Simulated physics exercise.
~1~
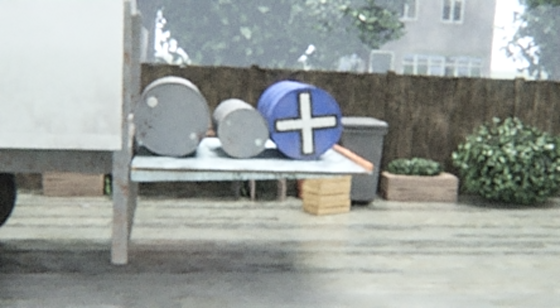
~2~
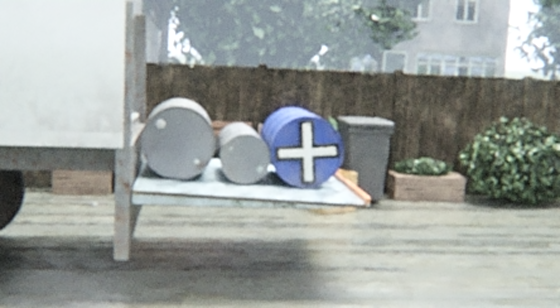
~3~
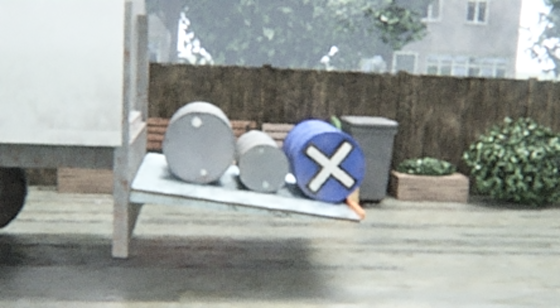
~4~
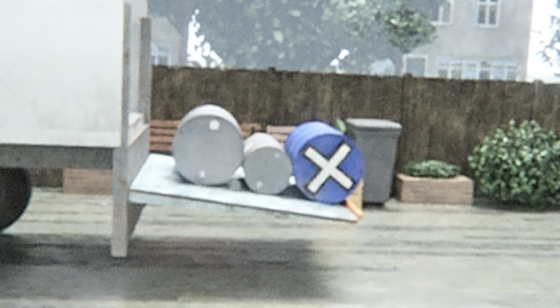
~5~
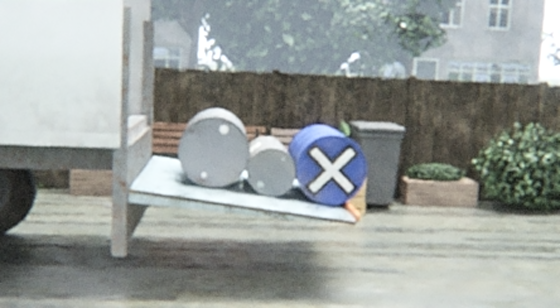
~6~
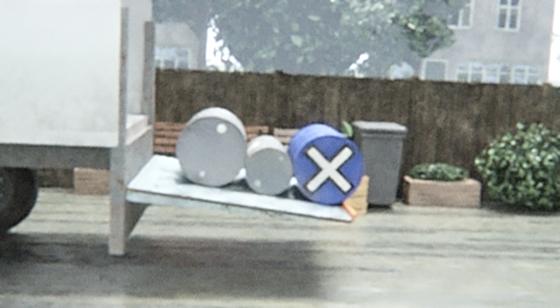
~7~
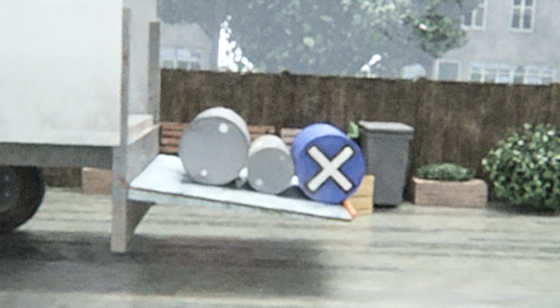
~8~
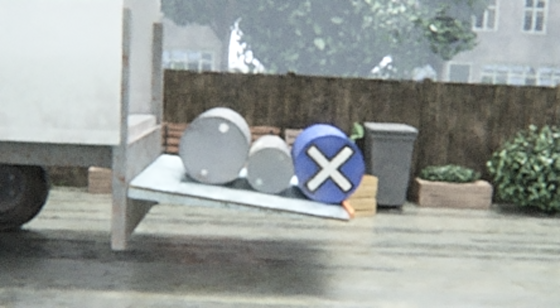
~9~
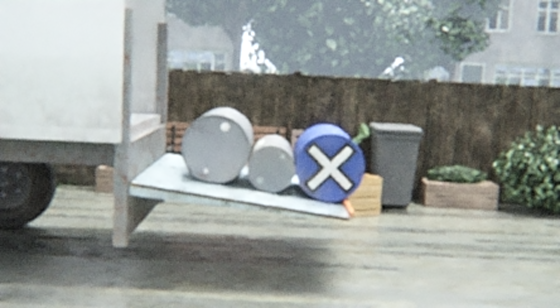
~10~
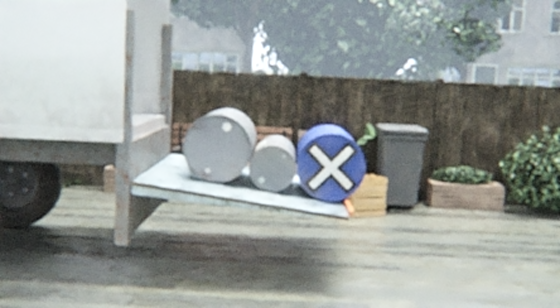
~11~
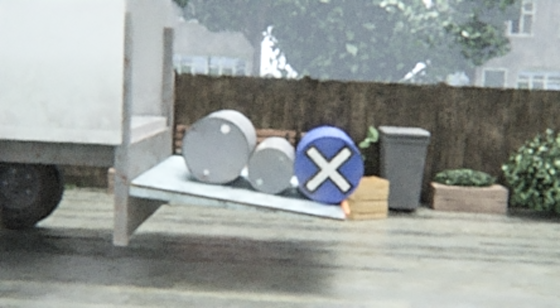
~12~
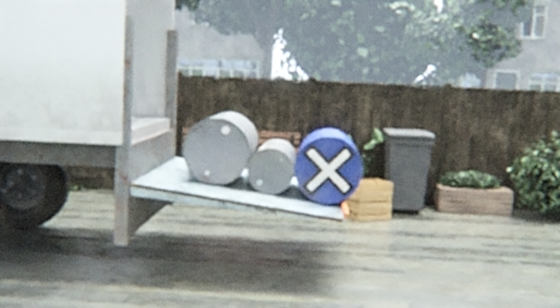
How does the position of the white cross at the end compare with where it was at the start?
At the end the white cross is lower and a little further right, near the outer edge of the tilted plate, whereas it began higher up over the level plate.
